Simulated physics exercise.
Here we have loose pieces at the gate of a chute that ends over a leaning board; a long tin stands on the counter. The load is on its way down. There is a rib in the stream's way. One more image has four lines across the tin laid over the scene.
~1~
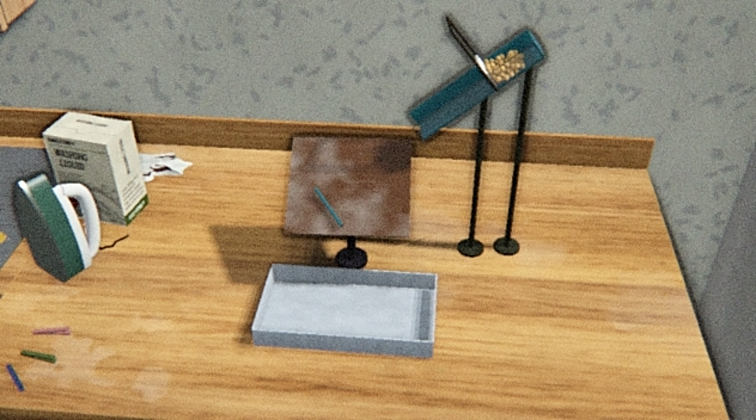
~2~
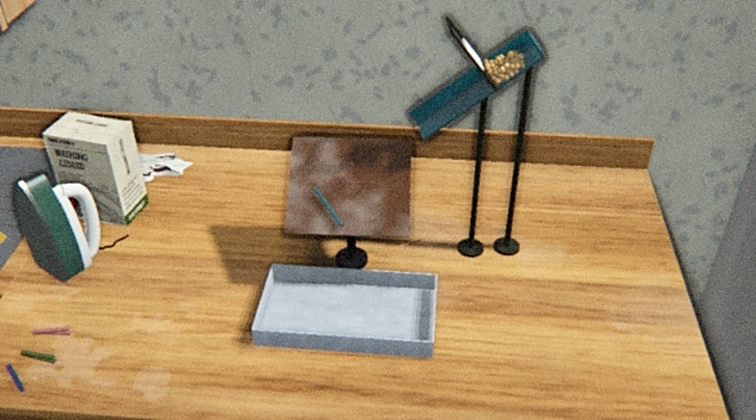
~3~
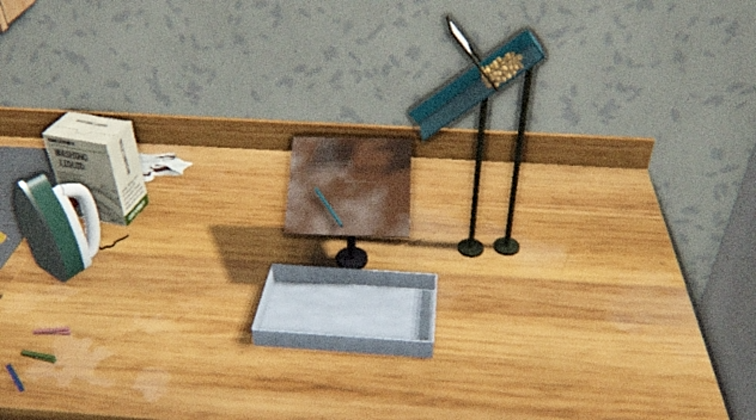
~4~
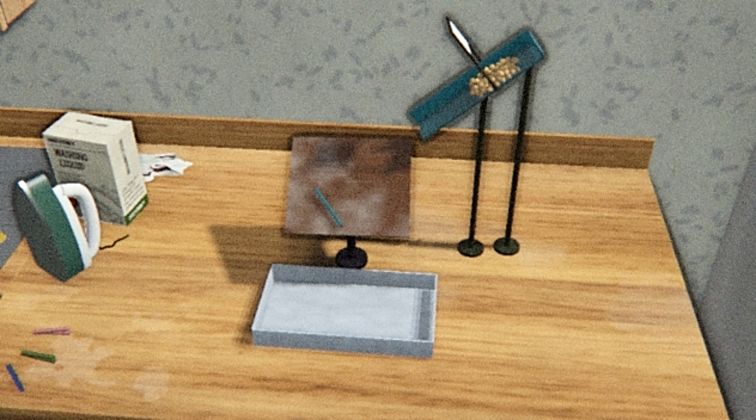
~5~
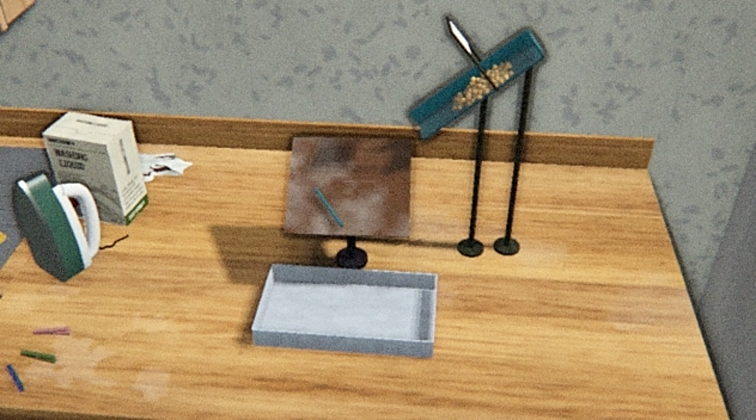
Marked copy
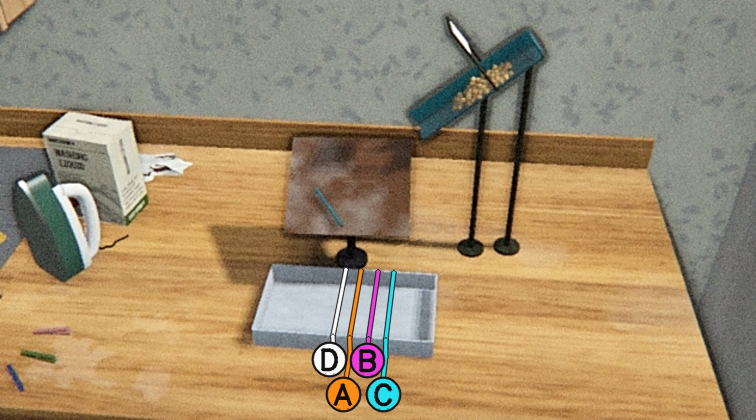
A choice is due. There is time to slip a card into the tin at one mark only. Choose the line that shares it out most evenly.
A beats the others.
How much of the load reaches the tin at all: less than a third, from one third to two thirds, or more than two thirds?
More than two thirds.
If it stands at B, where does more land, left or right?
Left.
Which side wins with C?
Left.
On the marked copy, line A crosses the front rim at (349, 336); line B crosses the front rim at (368, 337); line C crosses the front rim at (385, 339); line D crosses the front rim at (333, 335).
Choosing A, of what is caught, about half on the left of the divider, about half on the right.
Choosing B, of what is caught, nearly all on the left of the divider, a small part on the right.
Choosing C, of what is caught, nearly all on the left of the divider, a stray few on the right.
Choosing D, of what is caught, a small part on the left of the divider, most on the right.
